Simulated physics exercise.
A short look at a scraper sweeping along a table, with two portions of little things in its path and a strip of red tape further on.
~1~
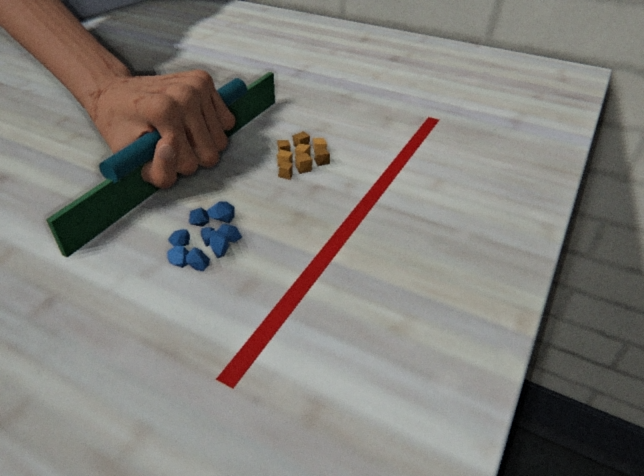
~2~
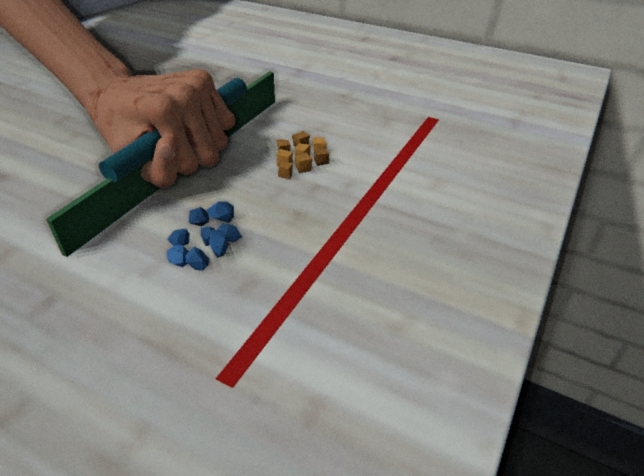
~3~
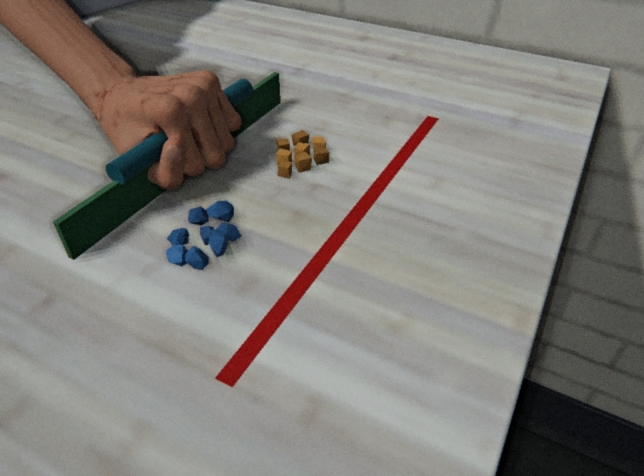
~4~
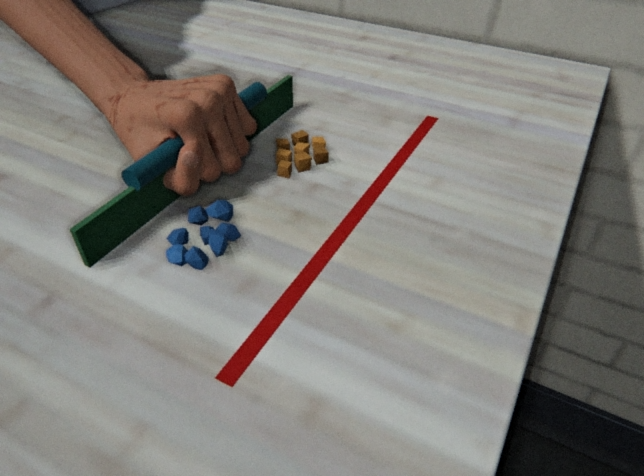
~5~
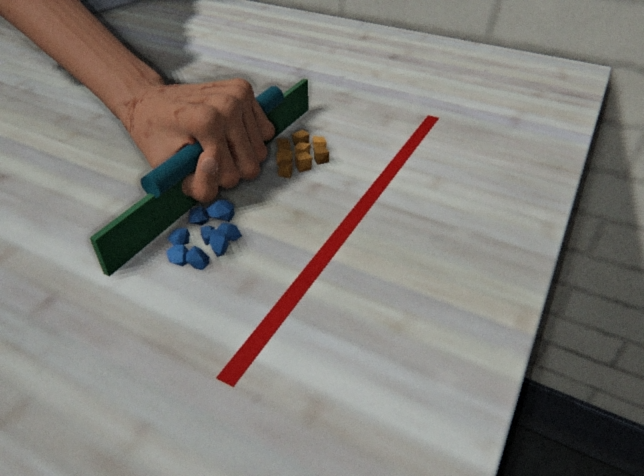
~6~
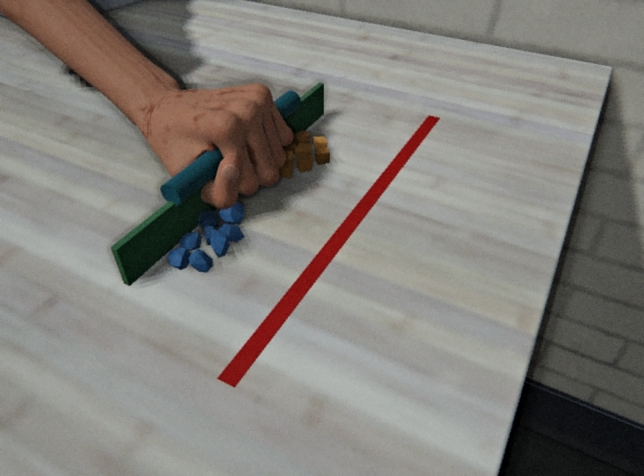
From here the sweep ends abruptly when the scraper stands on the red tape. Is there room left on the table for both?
Nearer portion: It remains up there. Farther portion: It remains up there.
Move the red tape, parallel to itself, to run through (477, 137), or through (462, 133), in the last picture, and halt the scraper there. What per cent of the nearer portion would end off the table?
About 0 and 0 per cent.
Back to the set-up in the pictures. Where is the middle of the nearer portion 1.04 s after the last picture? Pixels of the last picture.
Around (326, 291).
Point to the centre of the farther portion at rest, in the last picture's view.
Roughly at (407, 183).
Then, 0.37 s on from there, scraper still moving, near (303, 167); nearer portion all on the table, its front near (274, 278); farther portion all on the table, its front near (372, 166).
Then, 0.76 s on from there, scraper stopped at the red tape; nearer portion all on the table, its front near (344, 309); farther portion all on the table, its front near (431, 183).
In the end, scraper stopped at the red tape; nearer portion all on the table, its front near (344, 309); farther portion all on the table, its front near (431, 183).
